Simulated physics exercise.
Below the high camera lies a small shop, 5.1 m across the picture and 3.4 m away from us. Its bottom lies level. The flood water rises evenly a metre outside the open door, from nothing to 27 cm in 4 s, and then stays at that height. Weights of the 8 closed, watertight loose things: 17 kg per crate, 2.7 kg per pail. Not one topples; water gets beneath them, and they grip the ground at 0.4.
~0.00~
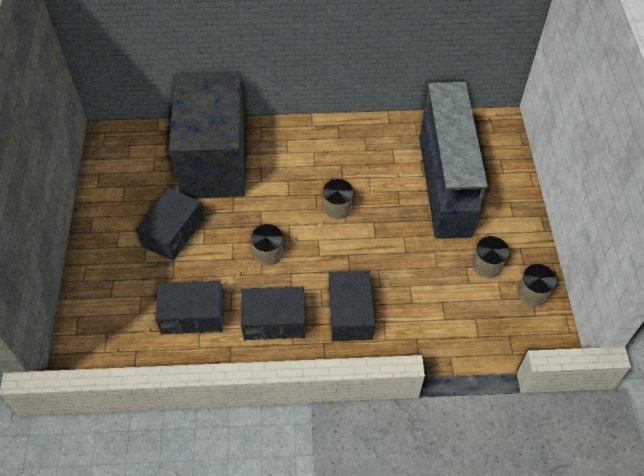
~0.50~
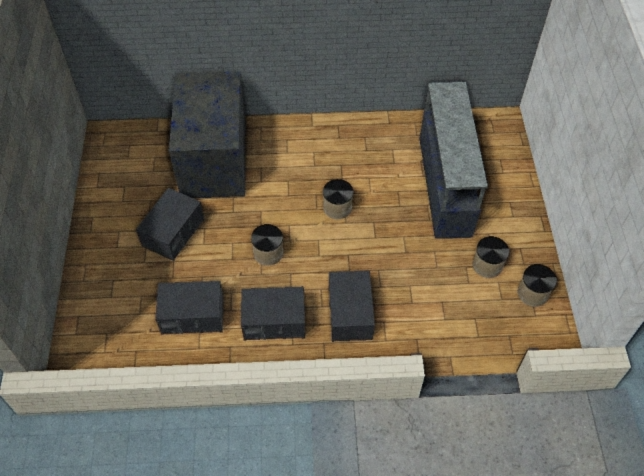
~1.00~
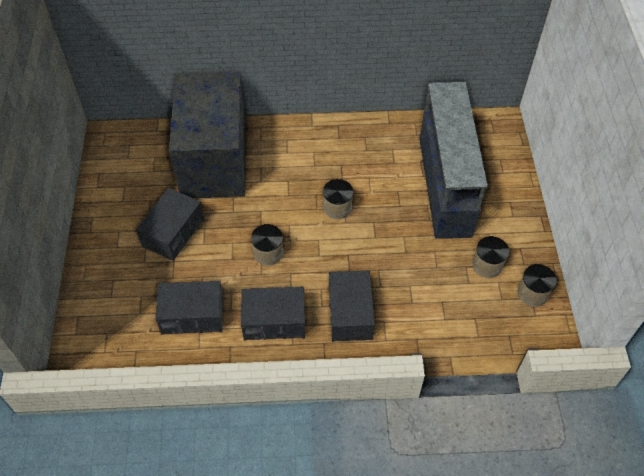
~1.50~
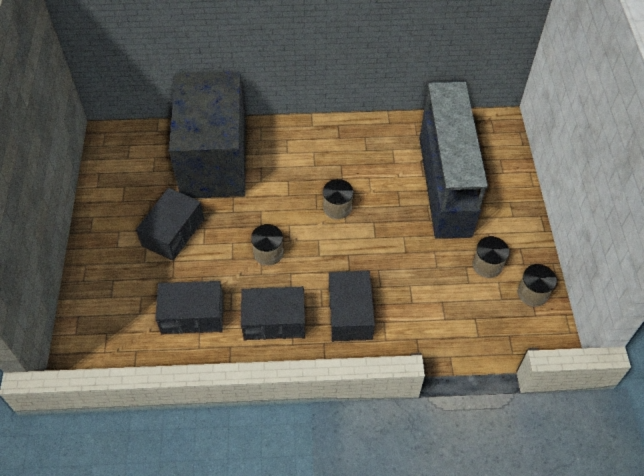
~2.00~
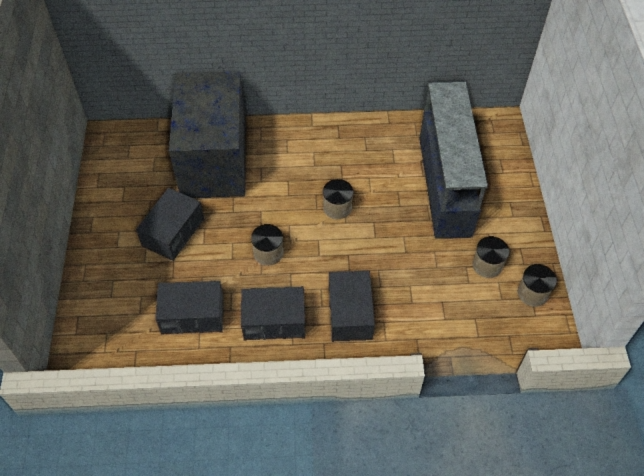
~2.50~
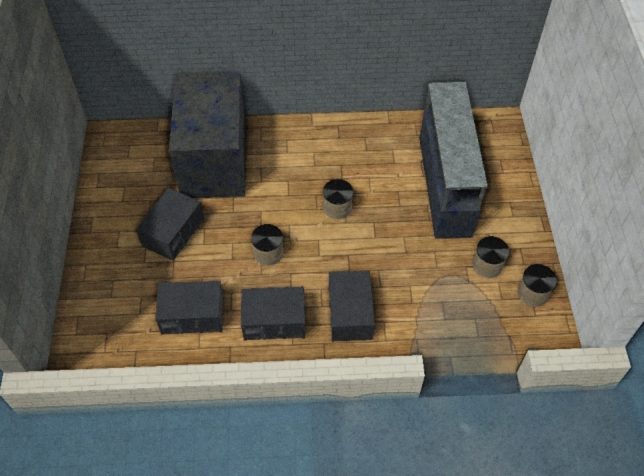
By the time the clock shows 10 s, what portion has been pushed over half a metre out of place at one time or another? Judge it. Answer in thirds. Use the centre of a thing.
One to two thirds.
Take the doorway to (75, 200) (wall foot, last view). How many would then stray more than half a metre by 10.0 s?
Result: 8 of them.
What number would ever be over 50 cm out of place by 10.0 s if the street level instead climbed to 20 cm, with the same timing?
Then the count would be 3.
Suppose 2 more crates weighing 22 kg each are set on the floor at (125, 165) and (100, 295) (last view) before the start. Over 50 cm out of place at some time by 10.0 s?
One by one: Below; below.
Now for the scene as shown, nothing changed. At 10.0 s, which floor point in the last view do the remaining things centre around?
It works out to somewhere near (284, 243) on the floor.
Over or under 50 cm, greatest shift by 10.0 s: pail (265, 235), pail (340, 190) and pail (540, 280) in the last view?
One by one in that order: Above; above; above.
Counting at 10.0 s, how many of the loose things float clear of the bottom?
It comes to 4.
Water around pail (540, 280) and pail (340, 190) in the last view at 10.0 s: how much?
Some 17 cm at the first, some 17 cm at the second.
After 3.5 s 0 of 8 are over 50 cm from their spots; 0 afloat.
After 4.5 s 2 of 8 are over 50 cm from their spots; 1 afloat.
After 7.0 s 3 of 8 are over 50 cm from their spots; 3 afloat.
After 10.0 s 4 of 8 are over 50 cm from their spots, and 4 have been at some point; 4 afloat.
